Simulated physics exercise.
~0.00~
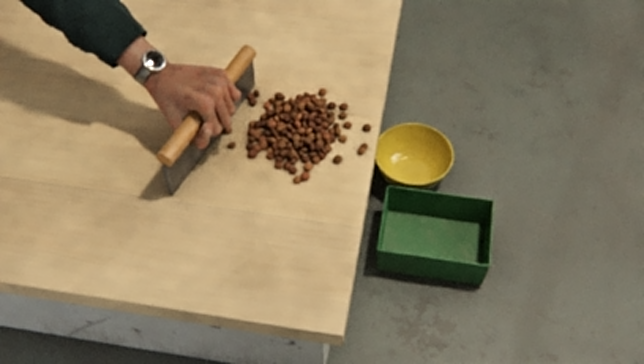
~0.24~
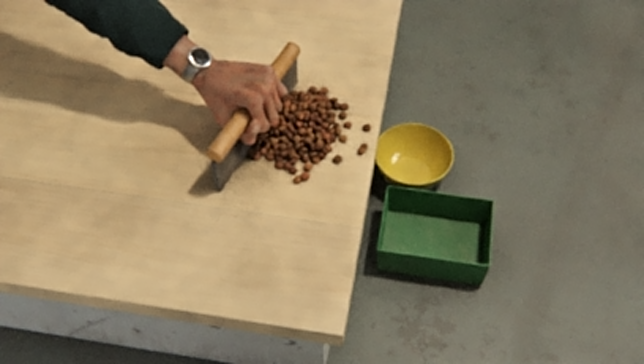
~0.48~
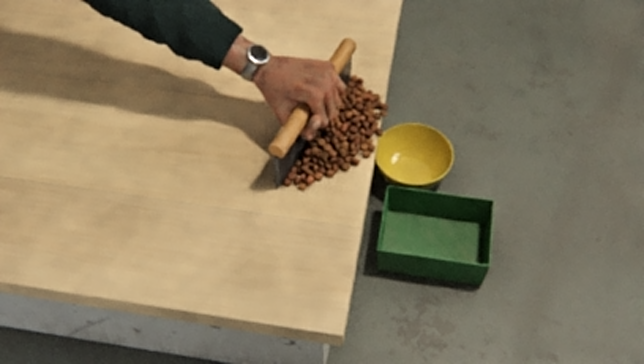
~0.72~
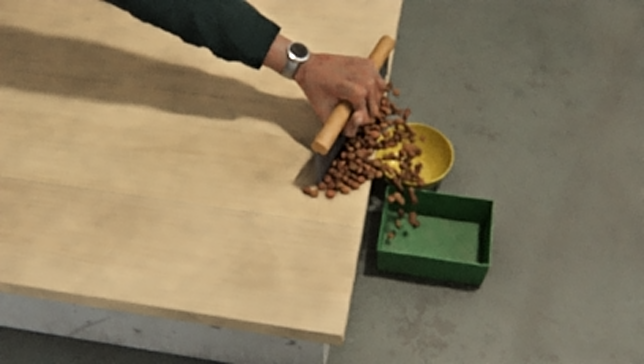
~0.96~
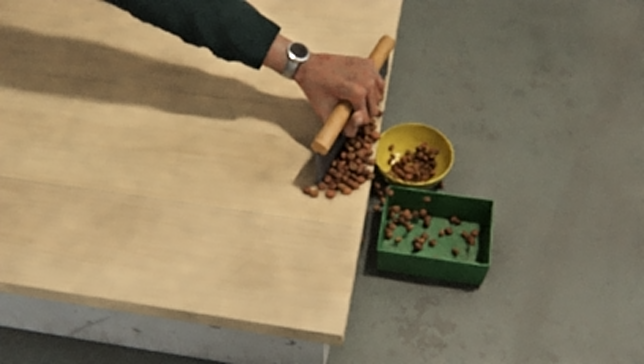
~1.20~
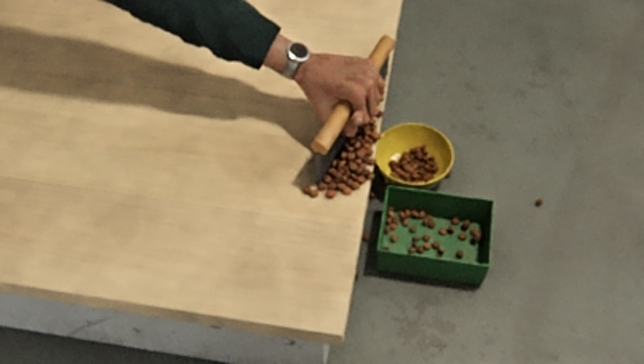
A hand pushed a wooden-handled scraper rightward across a table, sweeping a pile of brown bits over the edge, then stopped there; some landed in the yellow bowl and green tin, one or so ended on the floor, and many stayed on top.
